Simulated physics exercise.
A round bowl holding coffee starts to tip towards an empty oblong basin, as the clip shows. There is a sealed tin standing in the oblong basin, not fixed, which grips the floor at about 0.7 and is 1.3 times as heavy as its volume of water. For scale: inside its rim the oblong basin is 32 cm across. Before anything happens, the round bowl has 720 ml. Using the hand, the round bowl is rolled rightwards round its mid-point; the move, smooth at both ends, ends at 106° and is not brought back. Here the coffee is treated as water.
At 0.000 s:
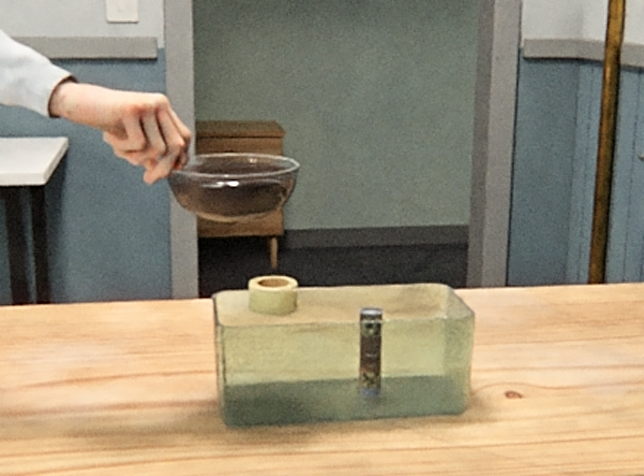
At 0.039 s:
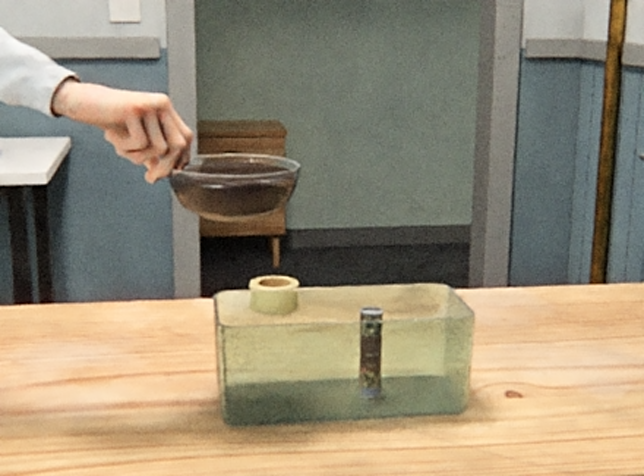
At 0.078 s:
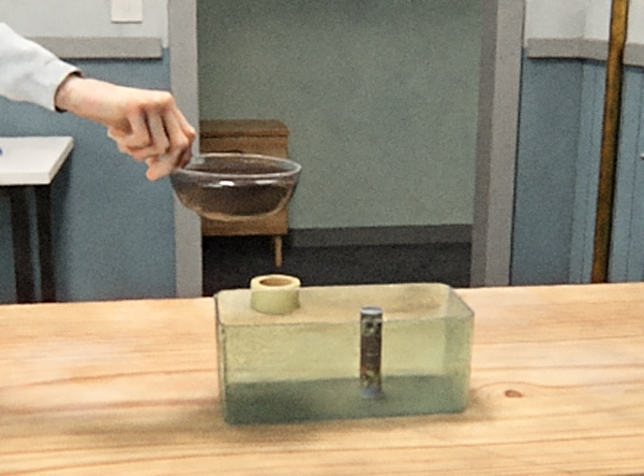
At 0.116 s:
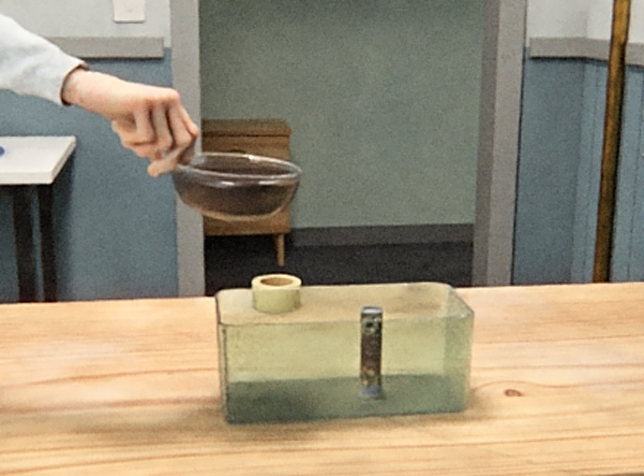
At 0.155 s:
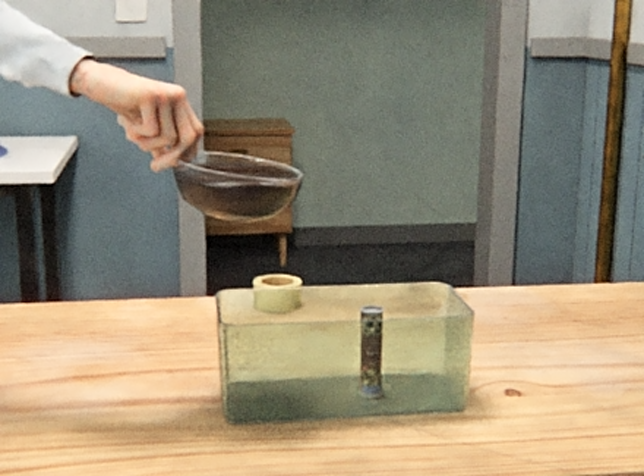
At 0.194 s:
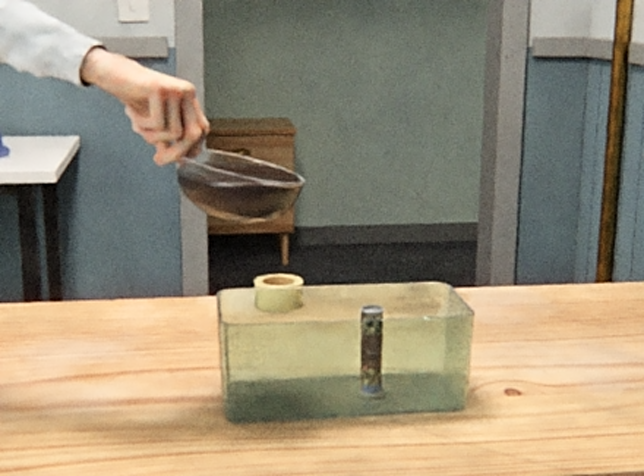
A hand tilting a round glass bowl of dark liquid gradually rightwards above a clear oblong basin on a wooden table.
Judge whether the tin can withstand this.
You'll see it resist.
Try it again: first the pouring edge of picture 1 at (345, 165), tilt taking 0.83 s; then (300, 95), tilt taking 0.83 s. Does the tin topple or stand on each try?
First it stays on its base; then it stays on its base.
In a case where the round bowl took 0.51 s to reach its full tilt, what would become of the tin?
In that case the tin overturns.
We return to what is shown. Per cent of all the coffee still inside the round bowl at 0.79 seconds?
About 0 per cent.
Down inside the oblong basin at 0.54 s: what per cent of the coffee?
24 %, more or less.
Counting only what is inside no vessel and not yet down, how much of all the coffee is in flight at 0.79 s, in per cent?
Some 3 % is up in the air.
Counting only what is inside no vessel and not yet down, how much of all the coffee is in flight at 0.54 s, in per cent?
52 %.
Then, 0.54 s in, the tilt is 76° and 24 per cent is still to pour; the tin stands where it began.
Then, 0.79 s in, the tilt is 105° and 0 per cent is still to pour; the tin stands where it began.
Then, 1.05 s in, the tilt is 106° and 0 per cent is still to pour; the tin stands where it began.
Then, 1.33 s in, the tilt is 106° and 0 per cent is still to pour; the tin stands where it began.
Finally, the tin stands where it began.
